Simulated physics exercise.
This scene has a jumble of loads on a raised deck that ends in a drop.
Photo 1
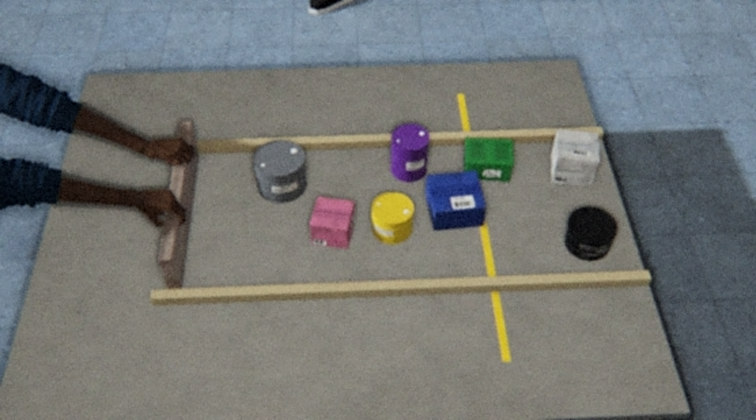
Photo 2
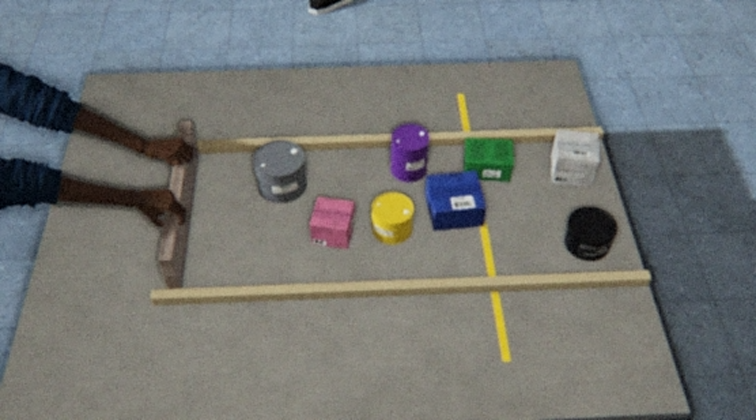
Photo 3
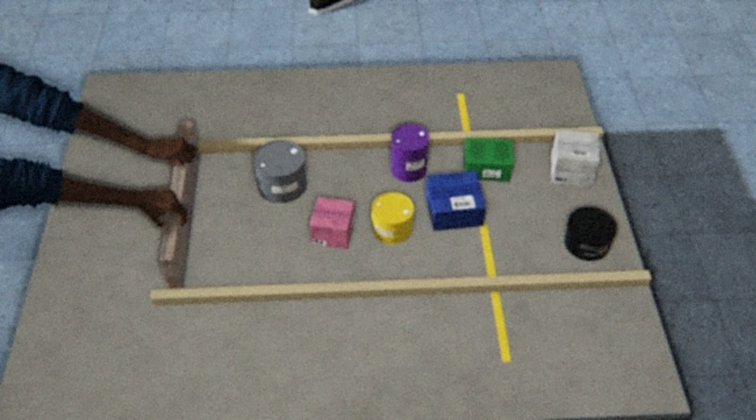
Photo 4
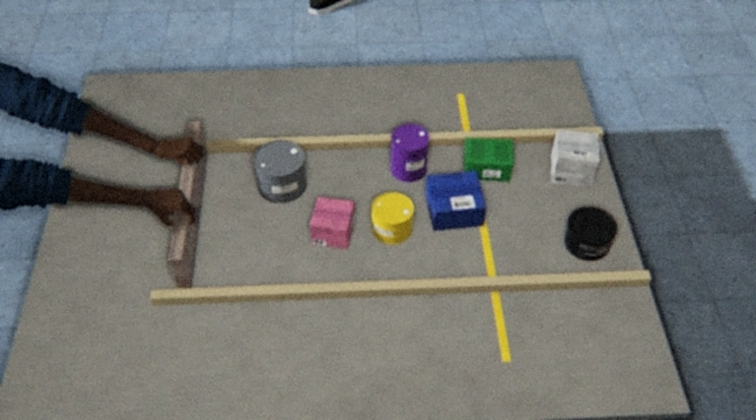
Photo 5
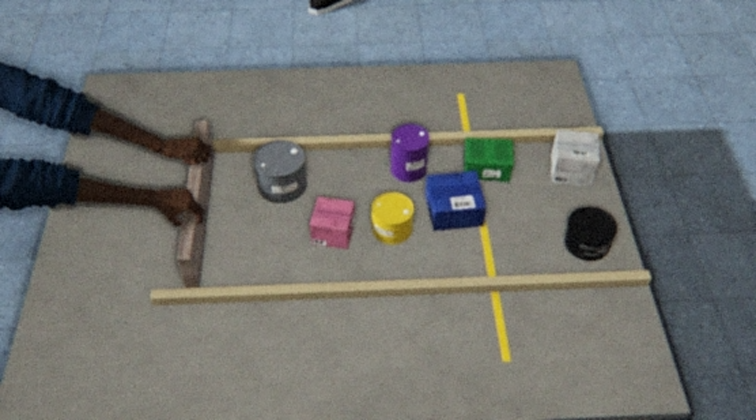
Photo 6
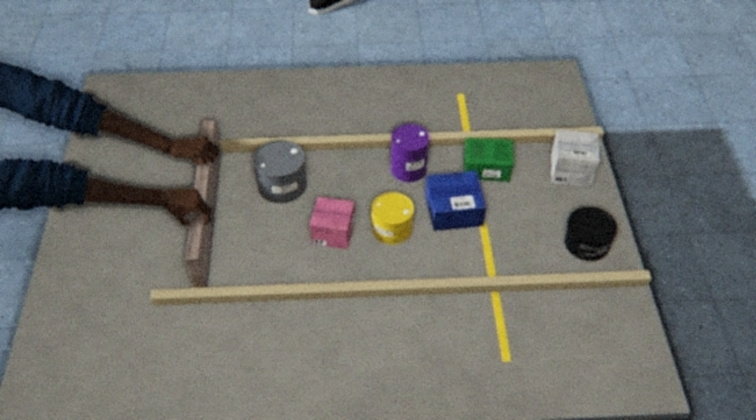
The video shows two hands holding a wooden plank between two rails on a board, first keeping it still, then sliding it slightly right toward a grey canister, while the colourful containers and boxes, some beyond a yellow line, remain motionless.
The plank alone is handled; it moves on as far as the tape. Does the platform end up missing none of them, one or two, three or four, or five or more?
It is missing none.
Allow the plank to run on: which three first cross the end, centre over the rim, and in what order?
Earliest to latest, that's the white parcel, the blue box and the green tote.
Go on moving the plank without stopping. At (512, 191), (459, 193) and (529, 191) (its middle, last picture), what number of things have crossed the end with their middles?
Taking the places in turn, the counts are 1, 0 and 1.
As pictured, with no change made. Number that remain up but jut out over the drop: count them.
Count: 1.
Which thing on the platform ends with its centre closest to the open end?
The white parcel, that one.
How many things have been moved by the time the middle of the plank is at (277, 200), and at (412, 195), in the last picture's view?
At the first place 1, at the second 6.
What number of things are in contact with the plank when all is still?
Contact count: 2.
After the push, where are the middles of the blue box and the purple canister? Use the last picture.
You'll see the blue box at (551, 183), with the purple canister at (520, 141).
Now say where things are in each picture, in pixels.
In the first frame, white parcel (575, 158); black pail (590, 234); green tote (488, 160); plank (181, 203); tape (481, 209).
In the second frame, black pail (590, 234); blue box (455, 201).
In the third frame, green tote (488, 160); grey canister (281, 172).
In the fourth frame, white parcel (575, 159); yellow canister (392, 218).
In the fifth frame, black pail (590, 234); pink parcel (333, 223).
In the sixth frame, white parcel (575, 159); black pail (590, 234); green tote (488, 160); plank (205, 202); tape (481, 209).
Early on, none off yet; white parcel at rest near (575, 159); black pail at rest near (590, 234); green tote at rest near (488, 160).
Finally, the number that fall off is zero.
